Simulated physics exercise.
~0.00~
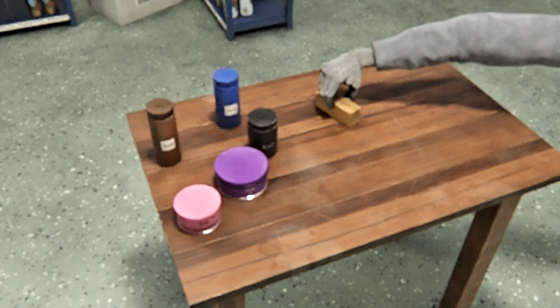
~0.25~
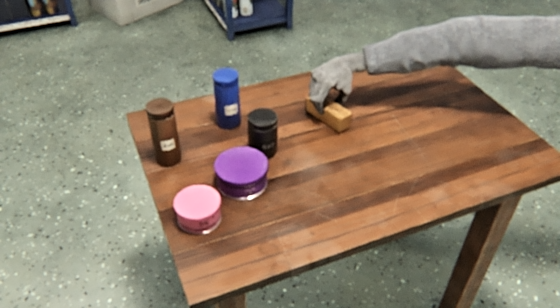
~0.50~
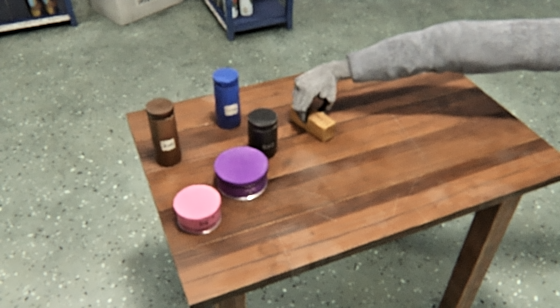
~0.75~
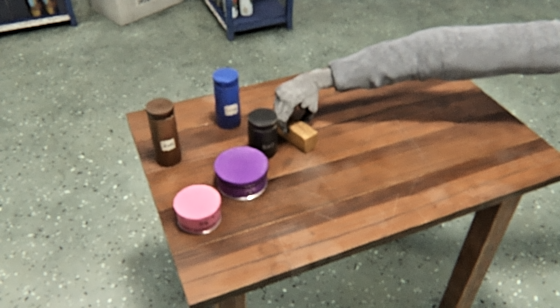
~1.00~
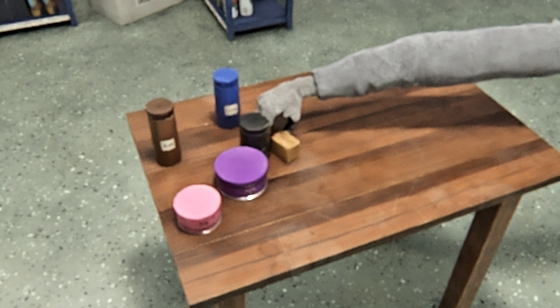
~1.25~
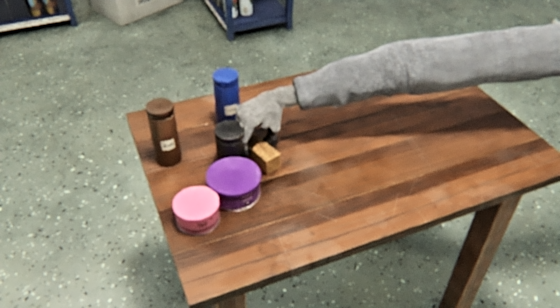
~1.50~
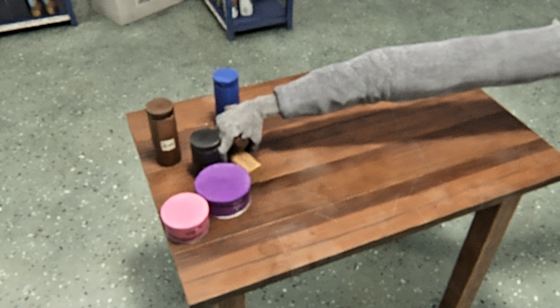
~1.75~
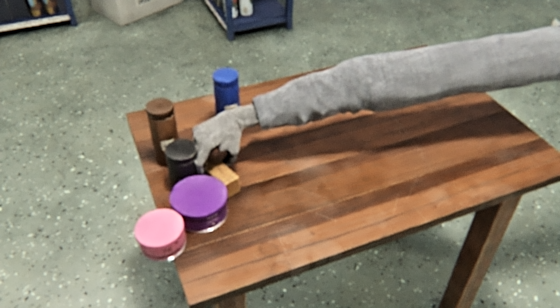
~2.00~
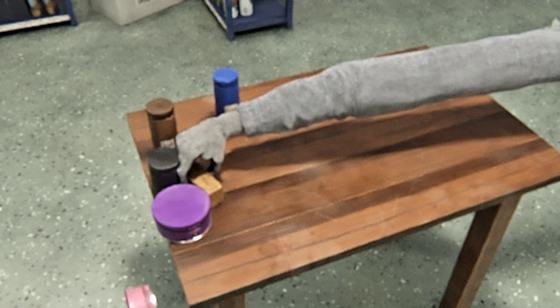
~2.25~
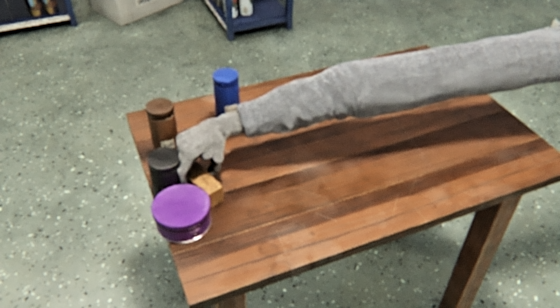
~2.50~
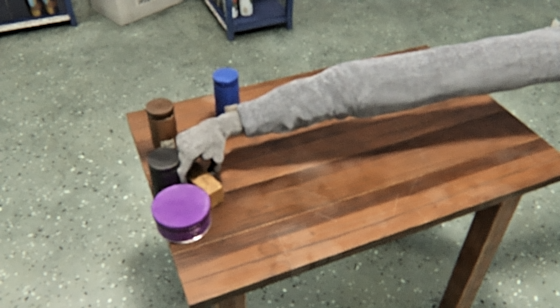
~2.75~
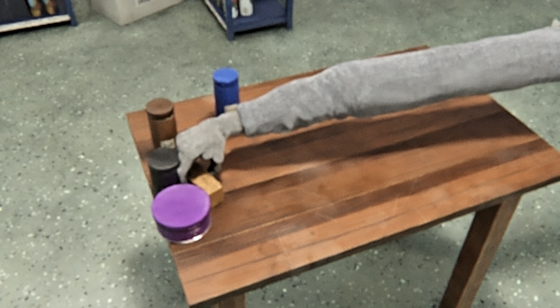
A grey-gloved hand in a grey sleeve holds a small wooden block on a brown plank table, seen from above at an angle in a room with a speckled green floor. Brown and blue jars stand toward the back left, with a black jar, a purple tub and a pink tub nearer. The hand slides the block left and toward the viewer, pushing the black jar and then the purple tub, which drives the pink tub along. The pink tub drops off the near left corner. The hand stops, leaving the black jar upright and the purple tub at the edge, while the brown and blue jars remain in place.
